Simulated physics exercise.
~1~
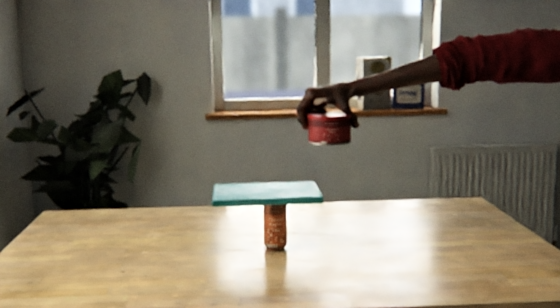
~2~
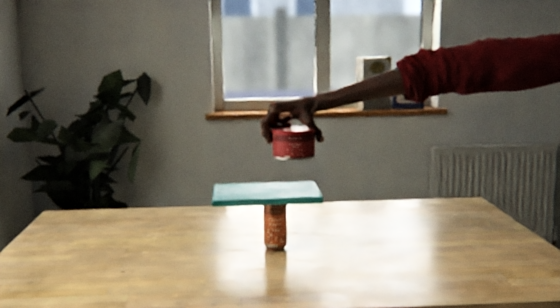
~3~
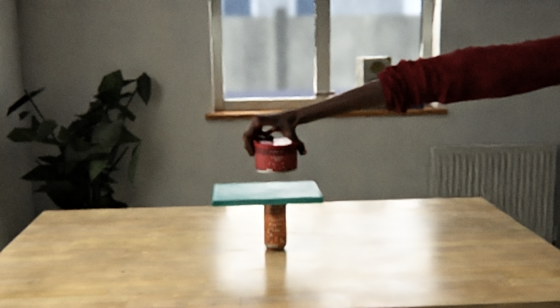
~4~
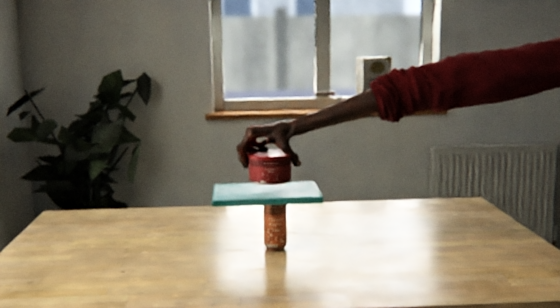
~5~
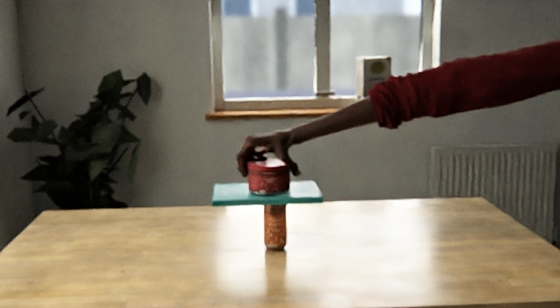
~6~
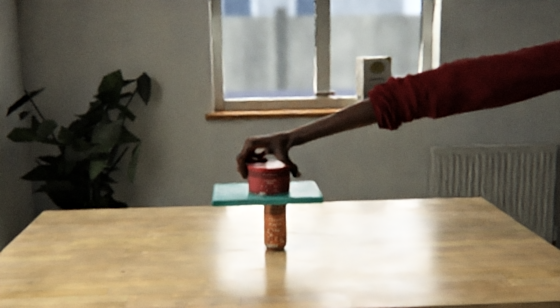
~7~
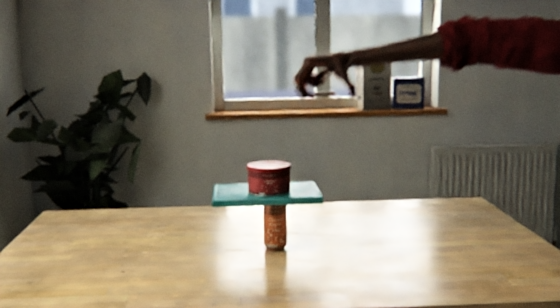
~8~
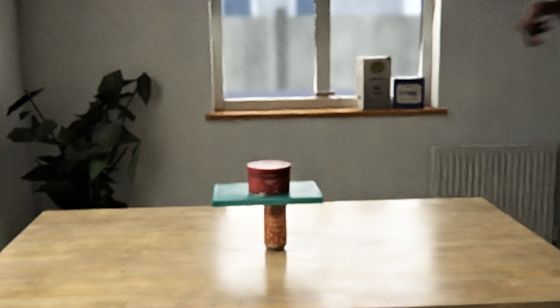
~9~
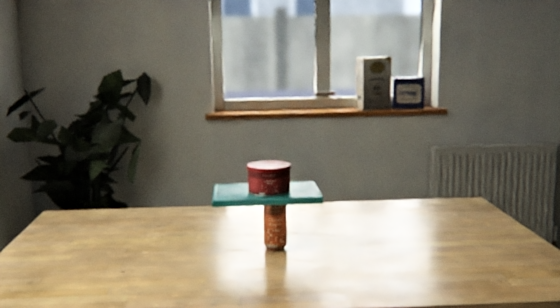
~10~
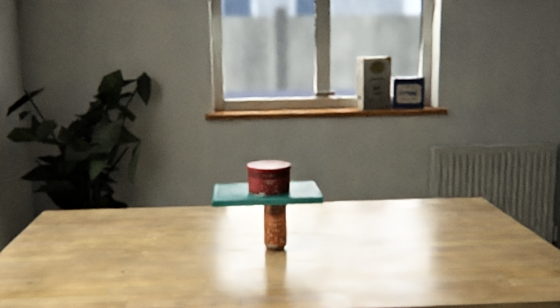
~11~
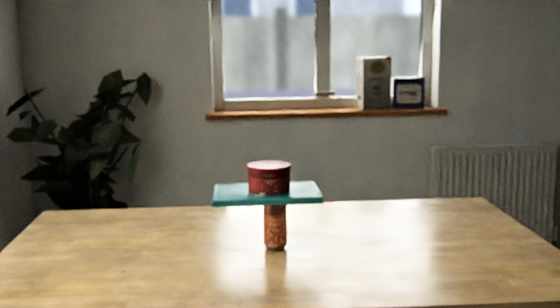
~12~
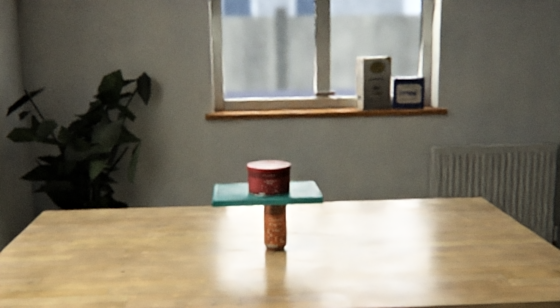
On a wooden table, a hand sets a red tub on the turquoise slab, which stays balanced.
